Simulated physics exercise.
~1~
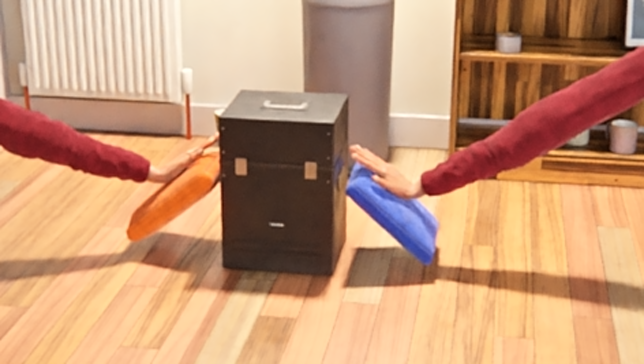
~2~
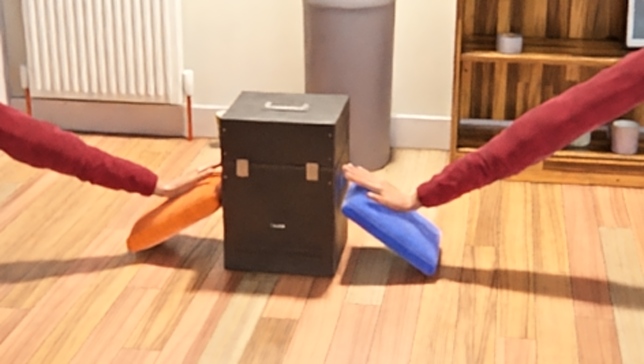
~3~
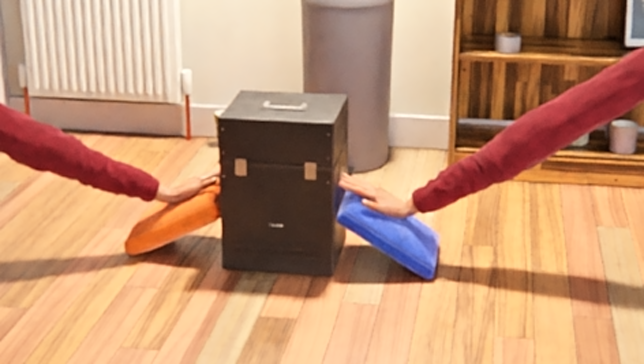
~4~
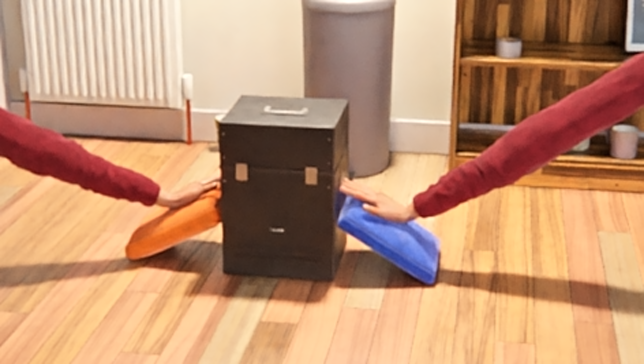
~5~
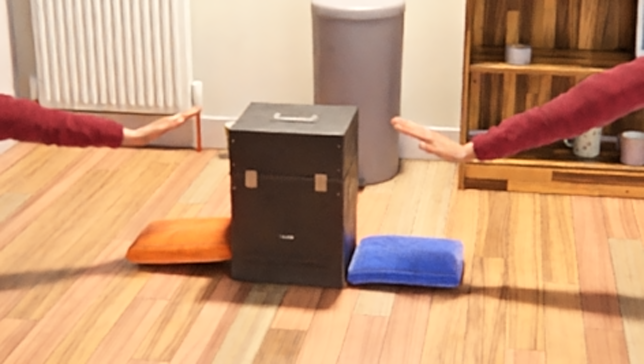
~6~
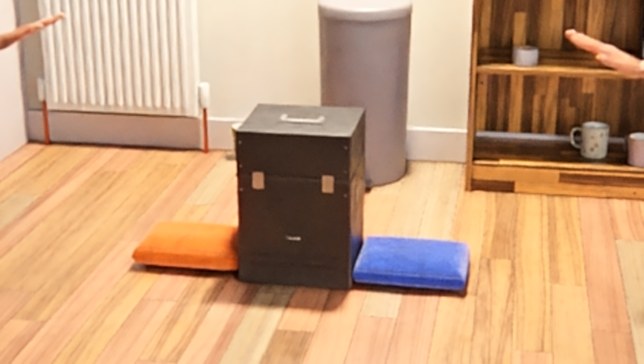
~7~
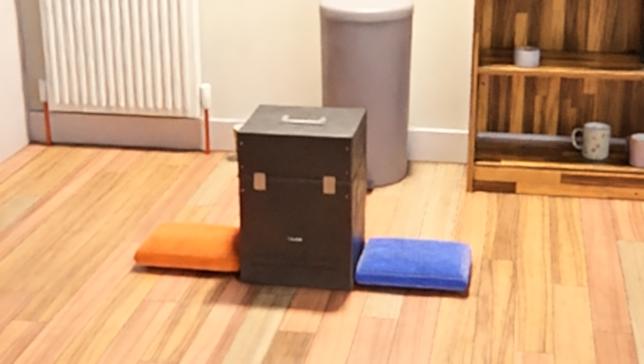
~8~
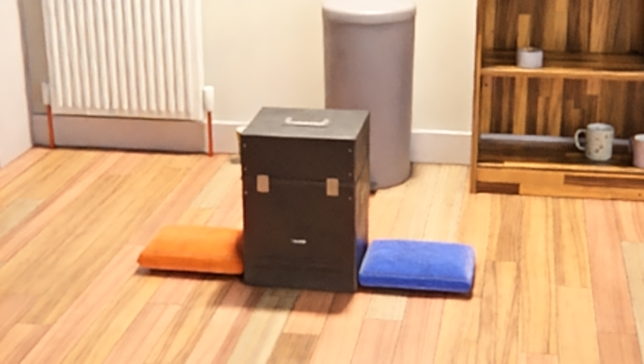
An orange soft bag and a blue soft bag, pressed by two hands against either side of a black chest, sank lower, then dropped flat on the wooden floor as the hands let go and drew back out of view.
